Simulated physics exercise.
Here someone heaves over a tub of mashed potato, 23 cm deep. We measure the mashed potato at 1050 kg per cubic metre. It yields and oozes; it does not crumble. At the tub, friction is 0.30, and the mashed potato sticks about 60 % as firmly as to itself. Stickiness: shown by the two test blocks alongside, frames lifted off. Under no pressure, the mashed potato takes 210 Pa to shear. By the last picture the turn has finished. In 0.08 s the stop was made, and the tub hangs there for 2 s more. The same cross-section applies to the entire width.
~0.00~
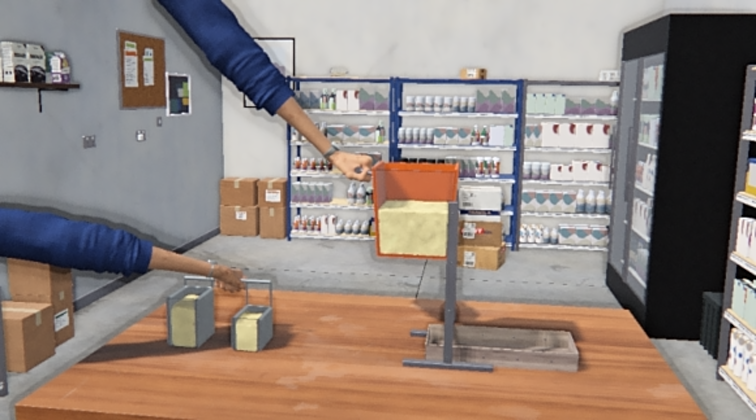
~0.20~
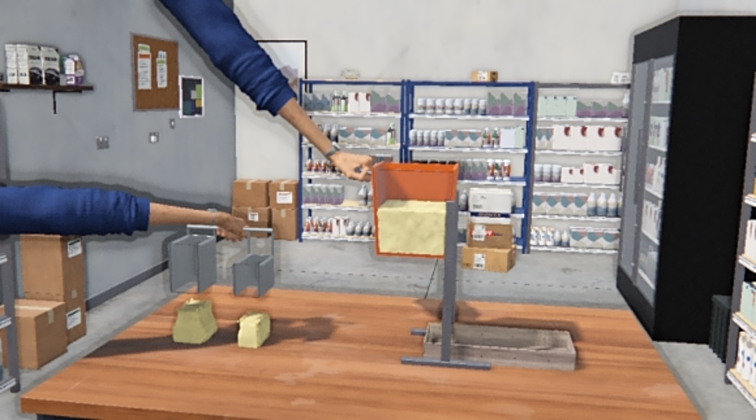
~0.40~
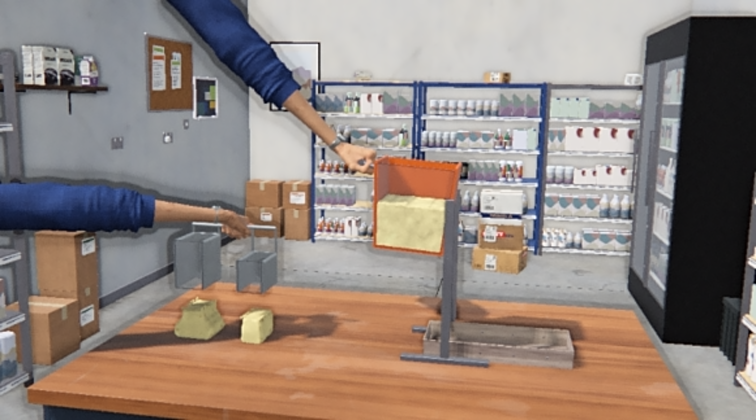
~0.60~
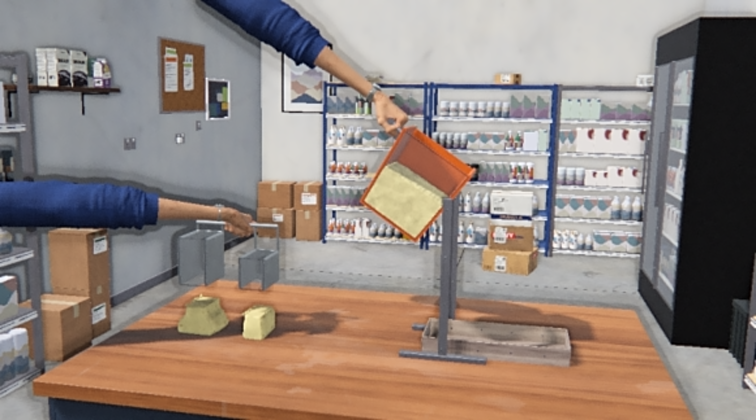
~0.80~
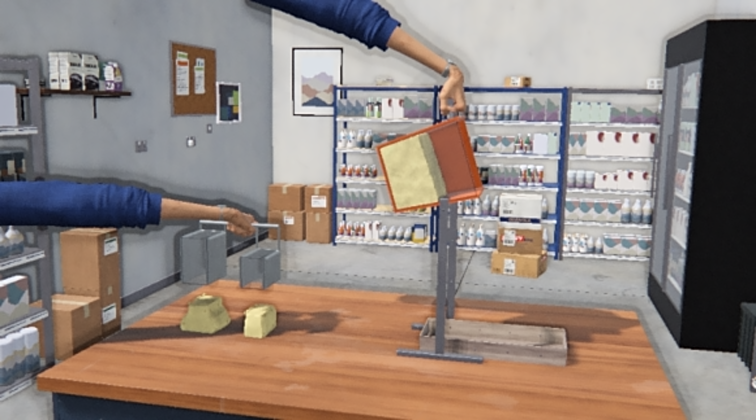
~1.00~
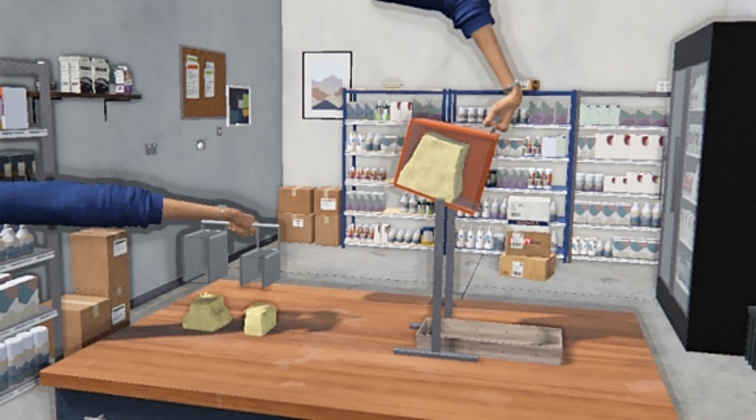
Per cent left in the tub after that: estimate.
Roughly 0 percent.
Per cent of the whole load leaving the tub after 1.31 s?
I reckon it's around 45 in a hundred.
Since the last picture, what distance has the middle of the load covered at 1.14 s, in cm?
It has moved around 8 centimetres.
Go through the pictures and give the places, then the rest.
Handle-side rim at (376, 169), tilt 0 degrees; highest point of the mashed potato at (387, 210); test blocks 12 cm, 7.7 cm high (left to right), in the first frame.
Handle-side rim at (375, 169), tilt 0 degrees; highest point of the mashed potato at (386, 209); test blocks 9.8 cm, 7.5 cm high (left to right), in the second frame.
Handle-side rim at (378, 162), tilt 4 degrees; highest point of the mashed potato at (382, 203); test blocks 8.8 cm, 7.4 cm high (left to right), in the third frame.
Handle-side rim at (406, 131), tilt 34 degrees; highest point of the mashed potato at (388, 168); test blocks 8.7 cm, 7.4 cm high (left to right), in the fourth frame.
Handle-side rim at (458, 120), tilt 73 degrees; highest point of the mashed potato at (419, 137); test blocks 8.7 cm, 7.4 cm high (left to right), in the fifth frame.
Handle-side rim at (494, 139), tilt 104 degrees; highest point of the mashed potato at (424, 136); test blocks 8.7 cm, 7.4 cm high (left to right), in the sixth frame.
By 1.14 s, the tub is at 104 degrees and holds 86 %.
By 1.31 s, the tub is at 104 degrees and holds 43 %.
By 1.48 s, the tub is at 104 degrees and holds 26 %.
By 1.65 s, the tub is at 104 degrees and holds 7 %.
By 3.00 s, at the end, the tub is at 104 degrees and holds 0 %.
